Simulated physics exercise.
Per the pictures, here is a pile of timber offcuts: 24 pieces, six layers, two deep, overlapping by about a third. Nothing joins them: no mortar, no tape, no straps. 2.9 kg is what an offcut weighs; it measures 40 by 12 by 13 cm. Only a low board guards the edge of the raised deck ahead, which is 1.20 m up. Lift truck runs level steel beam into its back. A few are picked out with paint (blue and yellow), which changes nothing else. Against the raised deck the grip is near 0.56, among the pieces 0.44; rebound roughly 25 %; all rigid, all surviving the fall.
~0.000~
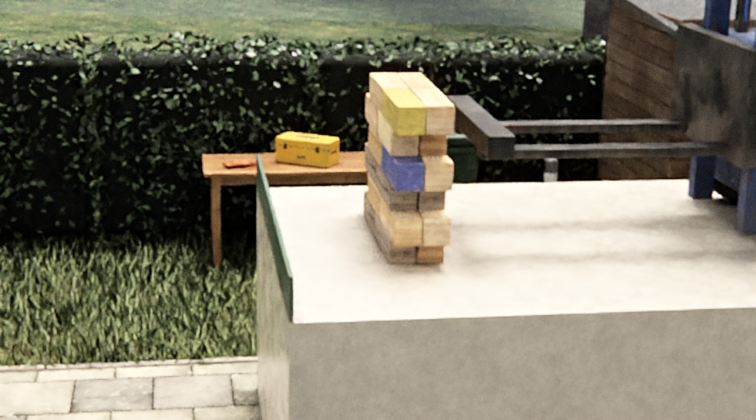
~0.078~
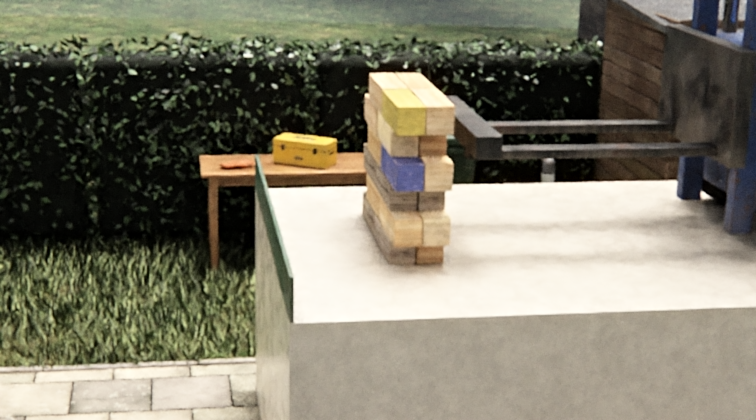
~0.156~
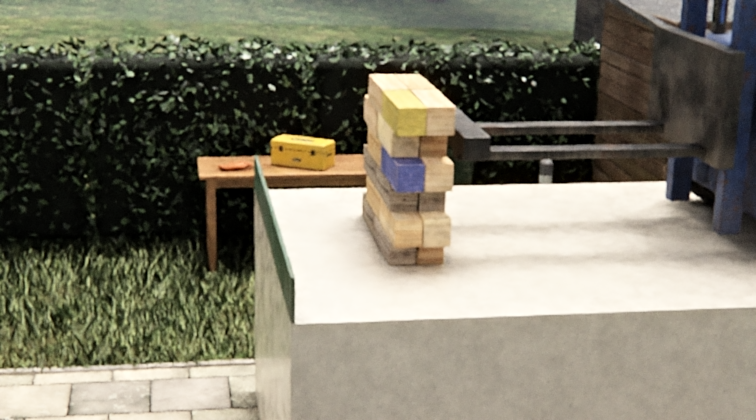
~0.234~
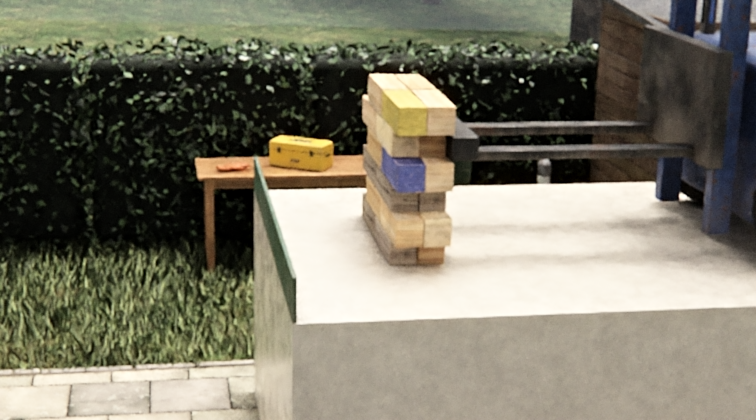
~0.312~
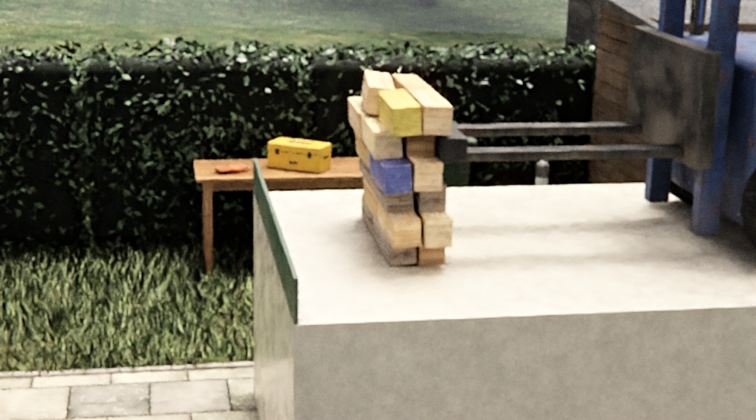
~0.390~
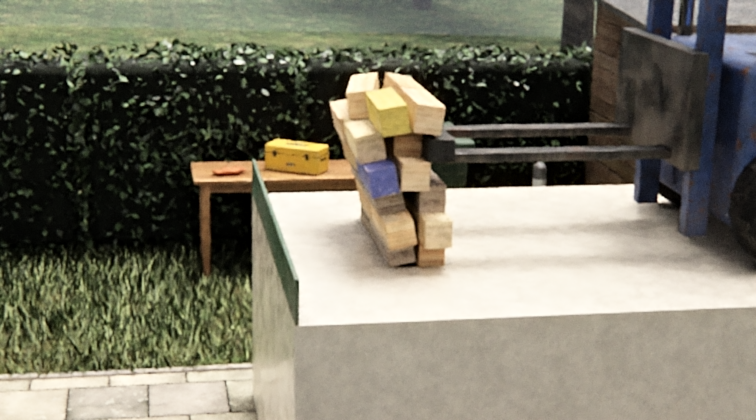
Forklift pushing a steel beam leftward into a stack of wooden blocks on a raised deck, the blocks shifting and leaning left.
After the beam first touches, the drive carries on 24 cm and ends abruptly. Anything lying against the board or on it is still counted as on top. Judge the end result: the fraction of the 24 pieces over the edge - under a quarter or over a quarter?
My judgement: Fewer than one in four.
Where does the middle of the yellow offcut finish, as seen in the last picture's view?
I'd point at about (300, 227).
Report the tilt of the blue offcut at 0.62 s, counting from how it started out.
Tilt: Approx. 50°.
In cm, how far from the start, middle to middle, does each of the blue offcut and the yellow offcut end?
Moved: Blue 60, yellow 70.
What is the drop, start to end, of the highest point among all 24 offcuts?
Lower by close to 38 cm.
By 0.48 s, none of the 24 offcuts over the edge, 17 disturbed; yellow offcut tilted 28°; blue offcut tilted 23°.
By 0.62 s, none of the 24 offcuts over the edge, 17 disturbed; yellow offcut tilted 73°, 12 cm lower; blue offcut tilted 47°, 12 cm lower.
By 0.82 s, none of the 24 offcuts over the edge, 17 disturbed; yellow offcut upside down; blue offcut tilted 73°, 32 cm lower.
By 1.16 s, 3 of the 24 offcuts over the edge; yellow offcut upside down; blue offcut on its side.
When it is over (1.5 s), 3 of the 24 offcuts over the edge; yellow offcut upside down; blue offcut on its side. That is 12 per cent. In pixels of the last frame, middles, yellow offcut near (300, 227), blue offcut near (301, 253).
